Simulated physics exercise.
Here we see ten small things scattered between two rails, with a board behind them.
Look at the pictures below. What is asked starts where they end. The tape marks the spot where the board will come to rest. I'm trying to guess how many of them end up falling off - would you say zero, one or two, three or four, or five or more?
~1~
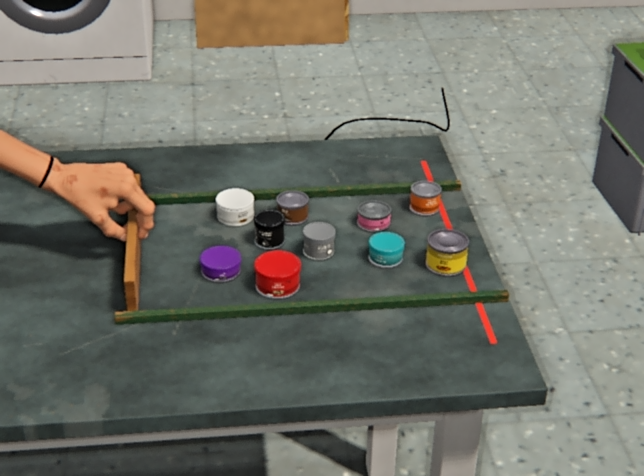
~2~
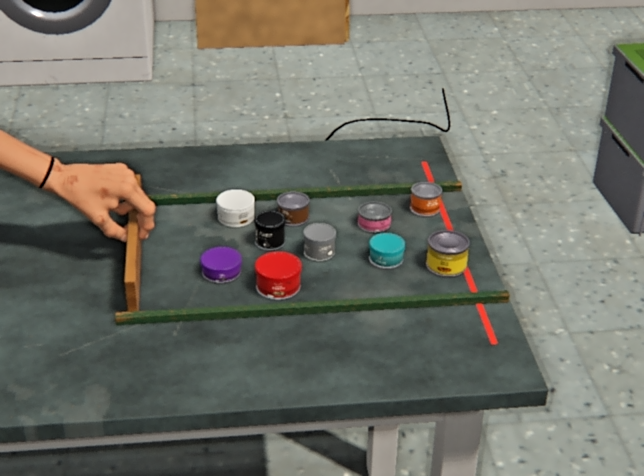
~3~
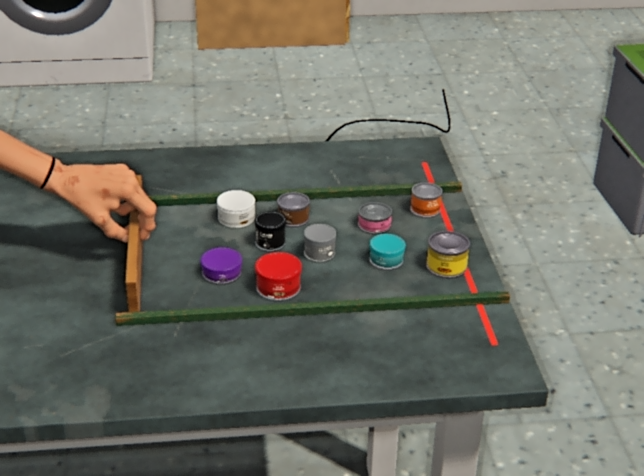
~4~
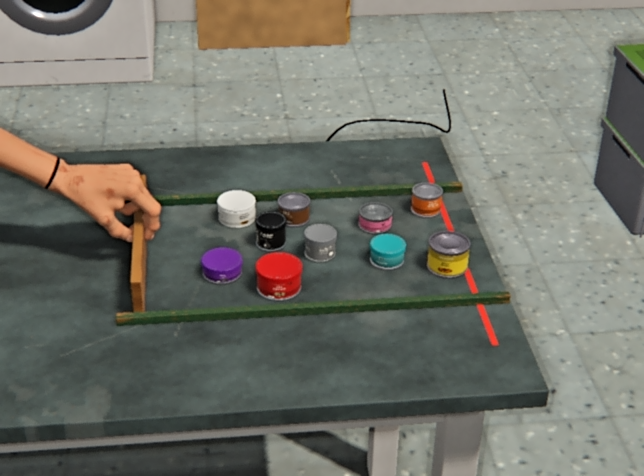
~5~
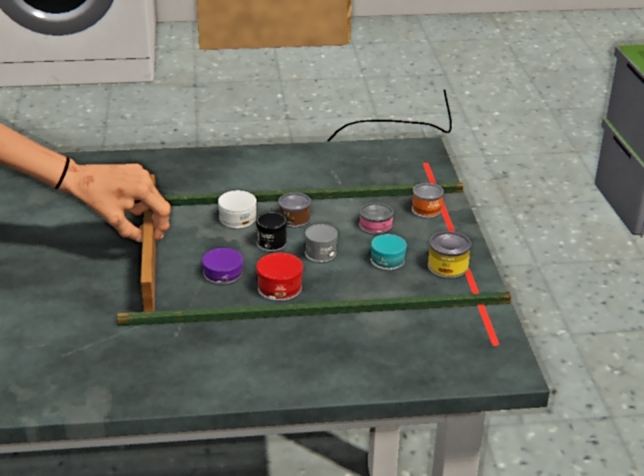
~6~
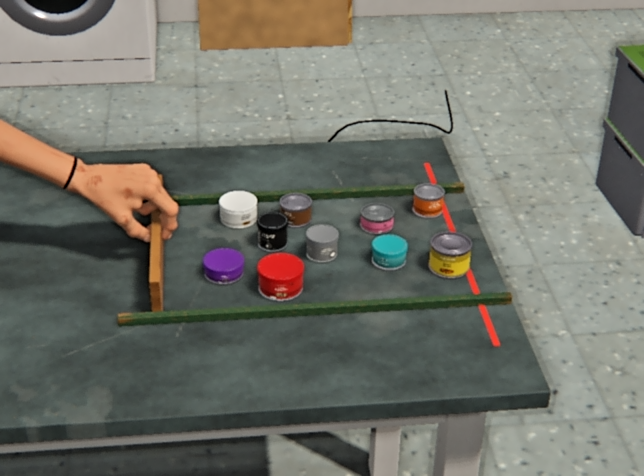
Turns out the ones that don't stay up top number five or more.
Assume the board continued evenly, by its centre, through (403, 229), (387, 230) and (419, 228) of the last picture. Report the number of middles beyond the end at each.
In order: 1, 0, 2.
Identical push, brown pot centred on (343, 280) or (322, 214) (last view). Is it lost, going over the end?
Spot by spot, it drops away and then it stays put.
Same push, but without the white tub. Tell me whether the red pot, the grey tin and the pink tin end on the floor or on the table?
Red pot - safe, grey tin - gone, pink tin - gone.
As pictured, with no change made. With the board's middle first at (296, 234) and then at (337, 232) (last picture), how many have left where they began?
6 at one spot and 8 at the other.
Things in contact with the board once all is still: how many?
It's touching 4 at the end.
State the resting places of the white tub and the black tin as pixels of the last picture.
For the white tub it's (460, 194), and for the black tin it's (469, 221).
A little later, none off yet; yellow pot at rest near (450, 255); orange tin at rest near (429, 201); turquoise pot at rest near (389, 253).
Next, none off yet; yellow pot moving near (459, 256); orange tin at rest near (429, 201); turquoise pot shifted about its own width near (421, 255).
When it is over, the number that fall off is five or more; down, brown pot, grey tin, pink tin, turquoise pot, orange tin and yellow pot.
